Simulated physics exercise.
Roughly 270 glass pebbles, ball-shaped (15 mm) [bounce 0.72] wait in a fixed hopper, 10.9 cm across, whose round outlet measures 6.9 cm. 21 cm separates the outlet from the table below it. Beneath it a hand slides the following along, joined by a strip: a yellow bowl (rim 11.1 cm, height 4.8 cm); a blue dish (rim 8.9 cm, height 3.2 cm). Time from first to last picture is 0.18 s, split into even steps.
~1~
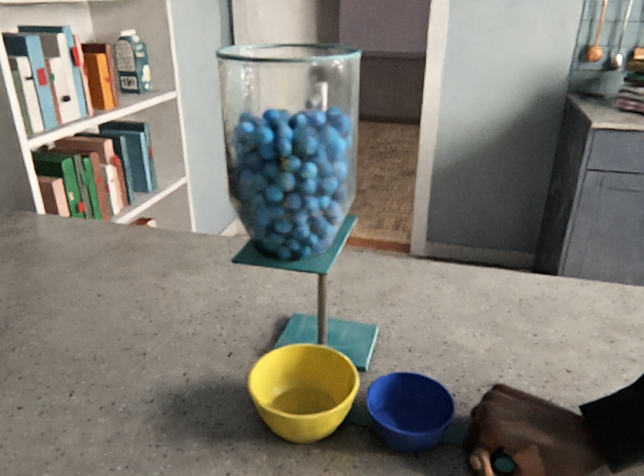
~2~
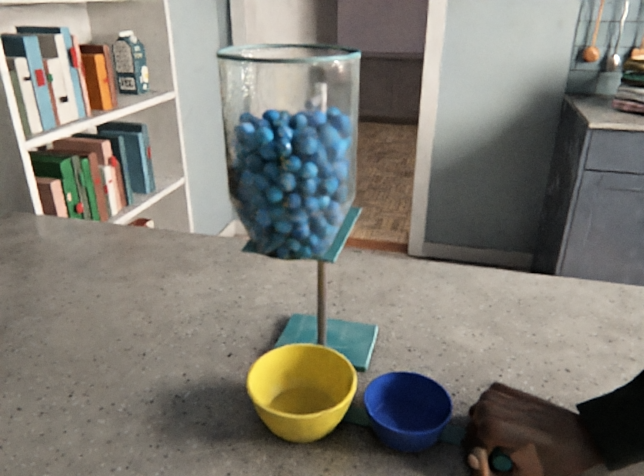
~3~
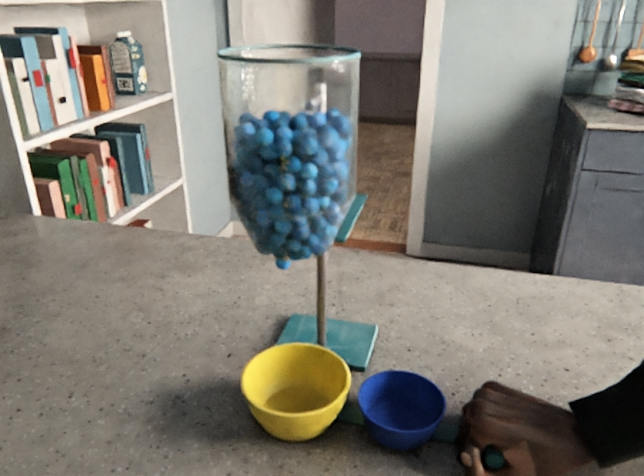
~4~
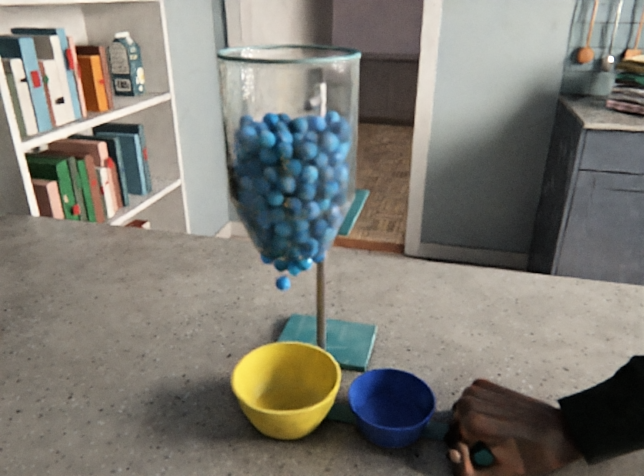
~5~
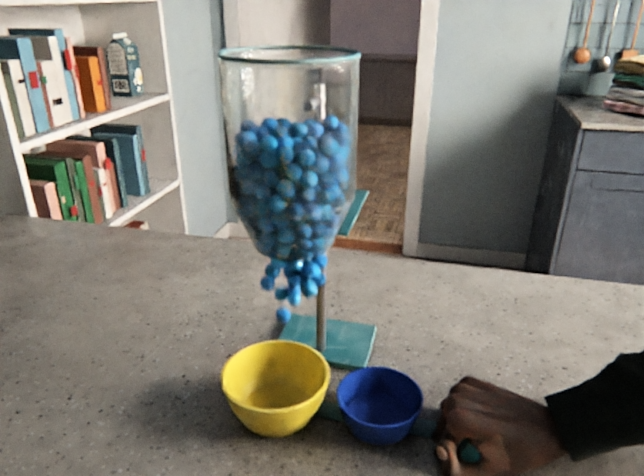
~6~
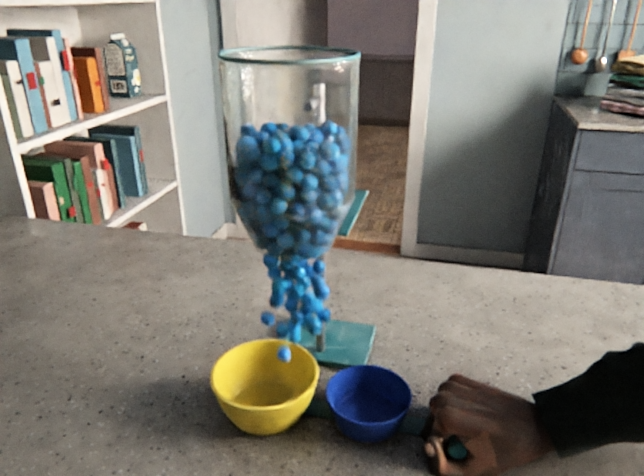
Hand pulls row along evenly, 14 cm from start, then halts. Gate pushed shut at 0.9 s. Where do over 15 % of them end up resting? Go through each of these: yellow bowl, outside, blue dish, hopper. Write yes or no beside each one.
Yellow bowl no, outside yes, blue dish yes, hopper no.
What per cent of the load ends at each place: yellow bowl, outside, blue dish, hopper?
In per cent: Yellow bowl 5; outside 65; blue dish 25; hopper 0.
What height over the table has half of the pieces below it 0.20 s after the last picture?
Some 22 cm.
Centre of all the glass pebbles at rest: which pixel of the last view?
About (284, 395).
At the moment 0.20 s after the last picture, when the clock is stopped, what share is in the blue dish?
Roughly 15 per cent.
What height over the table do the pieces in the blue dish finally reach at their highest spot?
Roughly 5.5 cm.
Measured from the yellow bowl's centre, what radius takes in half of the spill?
Distance: Close to 46 cm.
Then, 0.20 s after the last picture, yellow bowl 5 %, outside 5 %, blue dish 15 %, hopper 55 %, in the air 15 %; middle of all pieces on or above the table near (290, 276).
Then, 0.37 s after the last picture, yellow bowl 5 %, outside 15 %, blue dish 25 %, hopper 25 %, in the air 25 %; middle of all pieces on or above the table near (284, 332).
Then, 0.53 s after the last picture, yellow bowl 5 %, outside 40 %, blue dish 30 %, in the air 20 %; middle of all pieces on or above the table near (291, 379).
Then, 0.68 s after the last picture, yellow bowl 5 %, outside 60 %, blue dish 30 %; middle of all pieces on or above the table near (303, 405).
In the end, yellow bowl 5 %, outside 65 %, blue dish 25 %, hopper 0 %.
